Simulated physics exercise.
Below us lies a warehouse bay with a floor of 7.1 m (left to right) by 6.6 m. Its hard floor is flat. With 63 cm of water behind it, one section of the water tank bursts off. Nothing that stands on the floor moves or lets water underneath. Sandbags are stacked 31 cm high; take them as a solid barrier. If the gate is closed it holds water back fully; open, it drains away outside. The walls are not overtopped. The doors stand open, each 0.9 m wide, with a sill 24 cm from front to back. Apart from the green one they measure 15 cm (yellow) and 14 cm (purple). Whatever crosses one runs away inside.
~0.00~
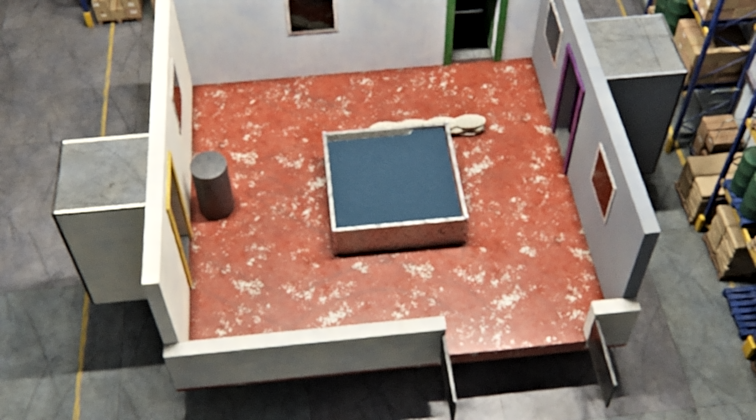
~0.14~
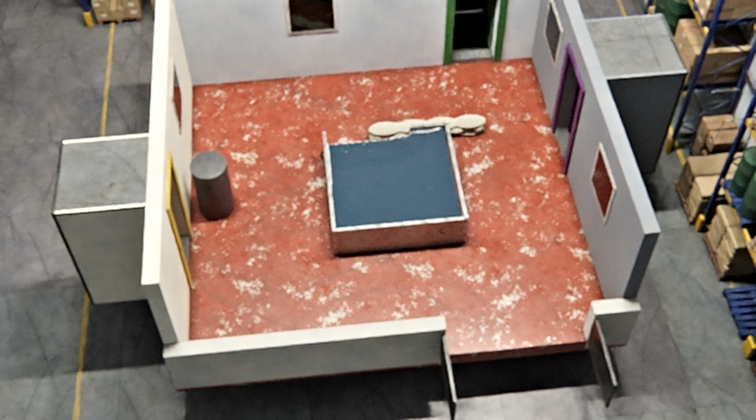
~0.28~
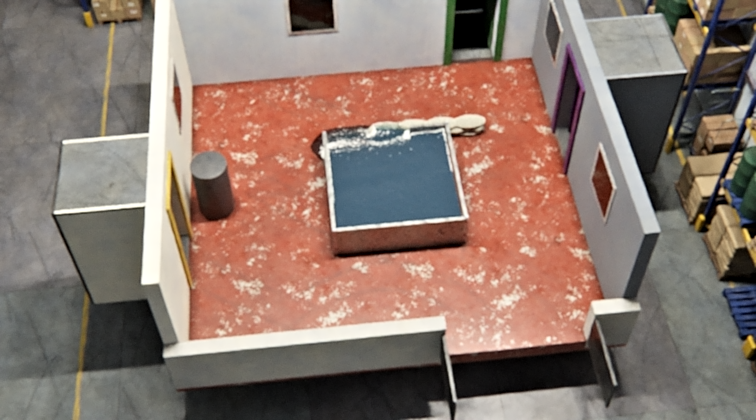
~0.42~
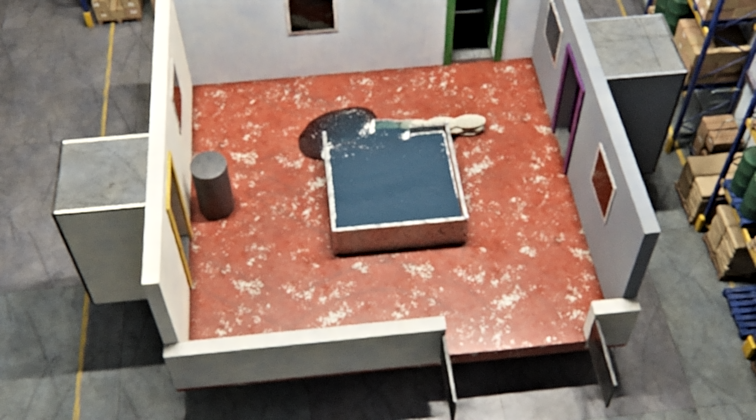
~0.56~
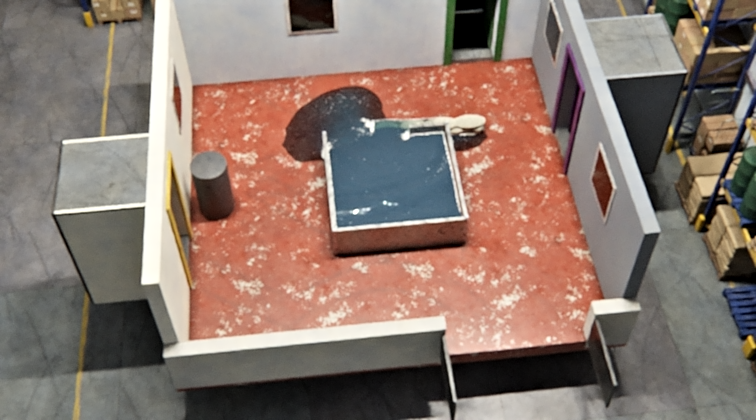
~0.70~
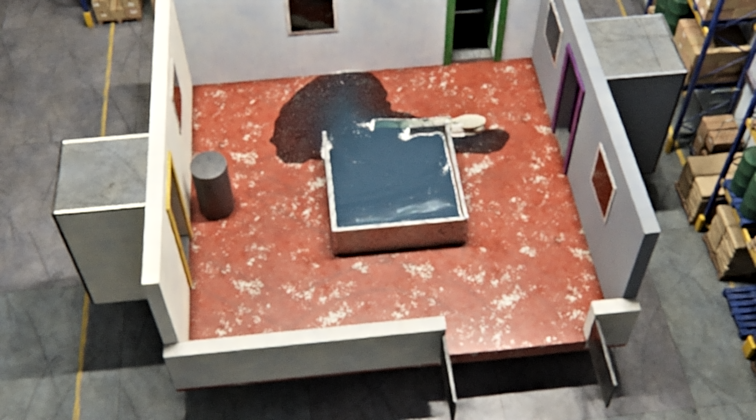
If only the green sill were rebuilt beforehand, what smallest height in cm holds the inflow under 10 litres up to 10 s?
Close to 7.5 cm is just enough.
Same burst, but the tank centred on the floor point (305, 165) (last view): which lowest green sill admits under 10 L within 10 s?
Then roughly 12.5 cm.
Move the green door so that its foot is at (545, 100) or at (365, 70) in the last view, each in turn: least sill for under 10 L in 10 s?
About 11.5 and 27 cm.
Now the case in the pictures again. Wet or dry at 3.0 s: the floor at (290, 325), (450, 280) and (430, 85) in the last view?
In turn: Still dry, dry, flooded.
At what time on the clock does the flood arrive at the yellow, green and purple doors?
Yellow 3.4 s, green 1.8 s, purple 1.1 s.
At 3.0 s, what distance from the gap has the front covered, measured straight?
About 4.6 m.
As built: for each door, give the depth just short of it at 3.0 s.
In cm: Yellow 0, green 7, purple 14.
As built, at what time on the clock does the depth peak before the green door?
Around 8.0 s.
After 1.4 s water covers 25 % of the floor, deepest (48 cm) near (387, 144); it has not reached the green door.
After 3.0 s water covers 40 % of the floor, deepest (35 cm) near (202, 94); 7 cm at the green door, 0 litres in over its 11 cm sill.
After 10.0 s water covers 95 % of the floor, deepest (11 cm) near (318, 104); 8 cm at the green door, 0 litres in over its 11 cm sill.
At the green door as built, the water arrived by 1.9 s and peaked near 10 cm at 8.2 s.
Run again over the same 10 s with other heights there, 15 litres in over 6.5 cm, 4 litres over 8.5 cm. The limit of 10 litres is kept from about 7.5 cm up.
